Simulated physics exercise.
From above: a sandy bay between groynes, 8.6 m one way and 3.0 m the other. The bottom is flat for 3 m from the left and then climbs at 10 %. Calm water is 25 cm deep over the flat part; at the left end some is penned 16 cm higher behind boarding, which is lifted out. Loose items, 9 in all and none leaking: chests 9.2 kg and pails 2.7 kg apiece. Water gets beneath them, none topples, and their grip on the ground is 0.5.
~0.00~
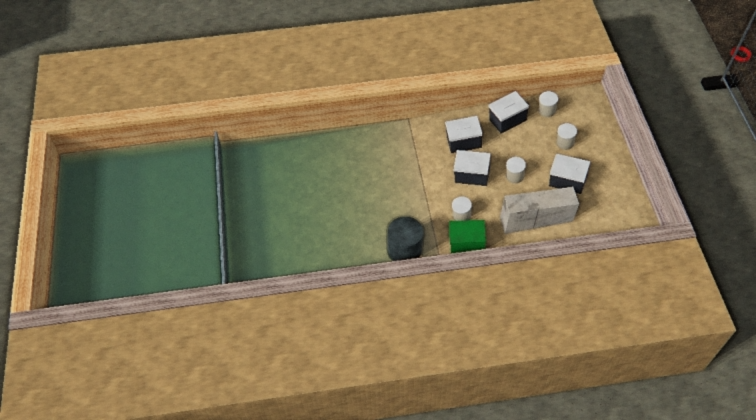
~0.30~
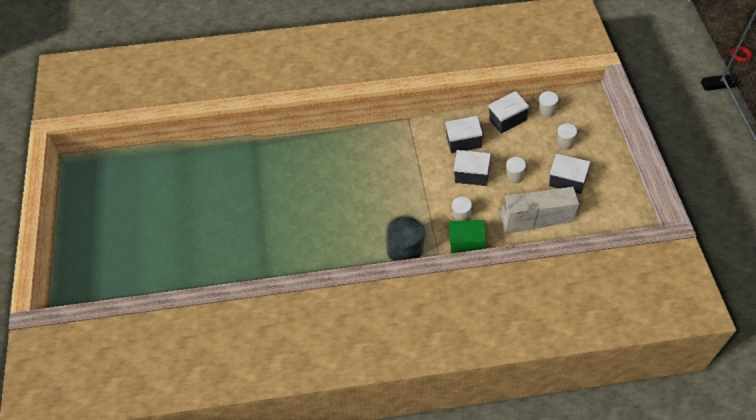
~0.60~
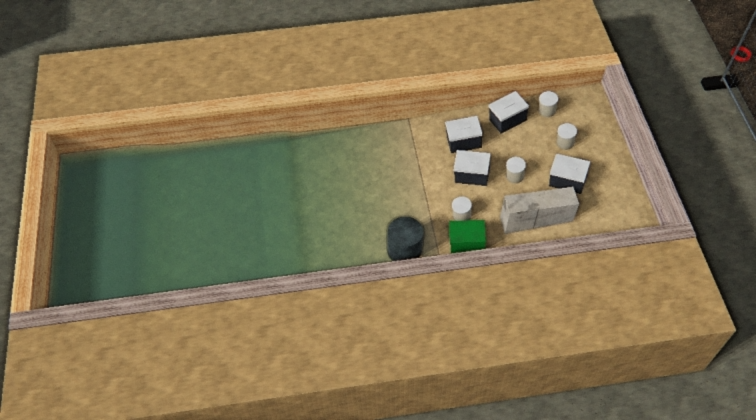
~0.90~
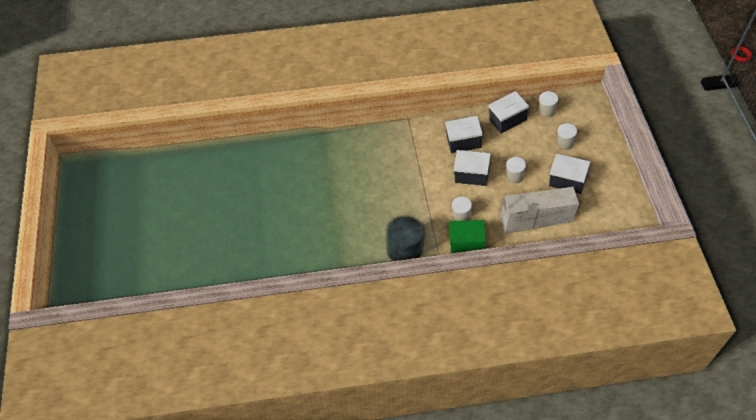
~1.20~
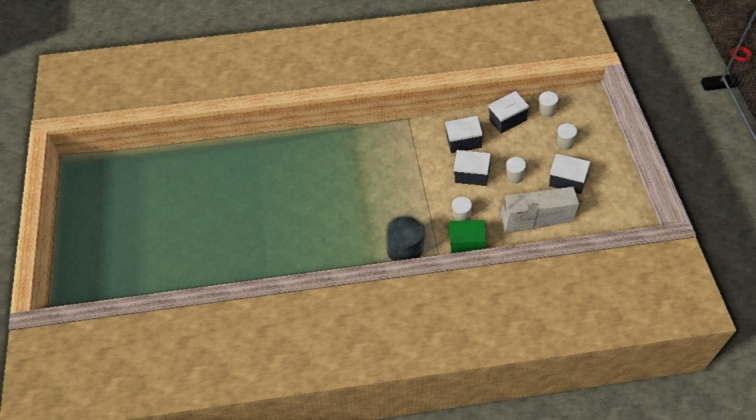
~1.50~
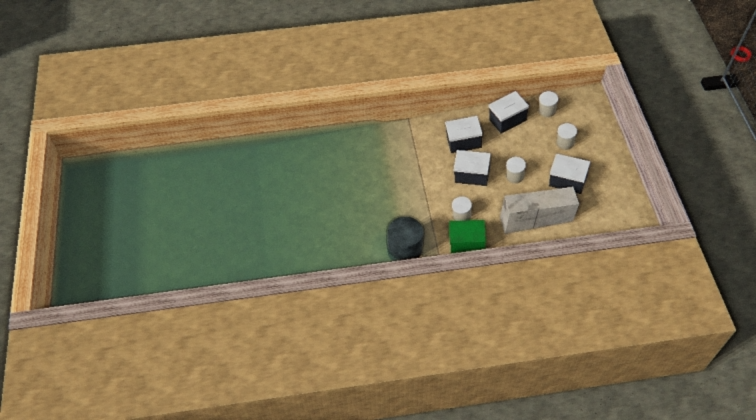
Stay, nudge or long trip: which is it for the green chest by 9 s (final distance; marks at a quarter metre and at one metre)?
The green chest moves a short way.
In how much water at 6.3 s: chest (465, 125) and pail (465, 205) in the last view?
About 5 and 9 cm.
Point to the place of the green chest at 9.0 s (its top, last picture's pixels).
At about (439, 247).
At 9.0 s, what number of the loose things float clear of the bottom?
4 of them.
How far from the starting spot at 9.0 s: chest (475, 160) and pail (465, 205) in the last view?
In that order: 250 cm, 200 cm.
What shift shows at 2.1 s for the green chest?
About 0 cm.
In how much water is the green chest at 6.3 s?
Roughly 10 cm.
After 2.1 s the green chest is near (470, 231), 0.0 m from its start, aground; 0 afloat.
After 4.0 s the green chest is near (474, 231), 0.1 m from its start, afloat; 4 afloat.
After 6.3 s the green chest is near (437, 249), 0.6 m from its start, afloat; 5 afloat.
After 9.0 s the green chest is near (439, 247), 0.5 m from its start, aground; 4 afloat.
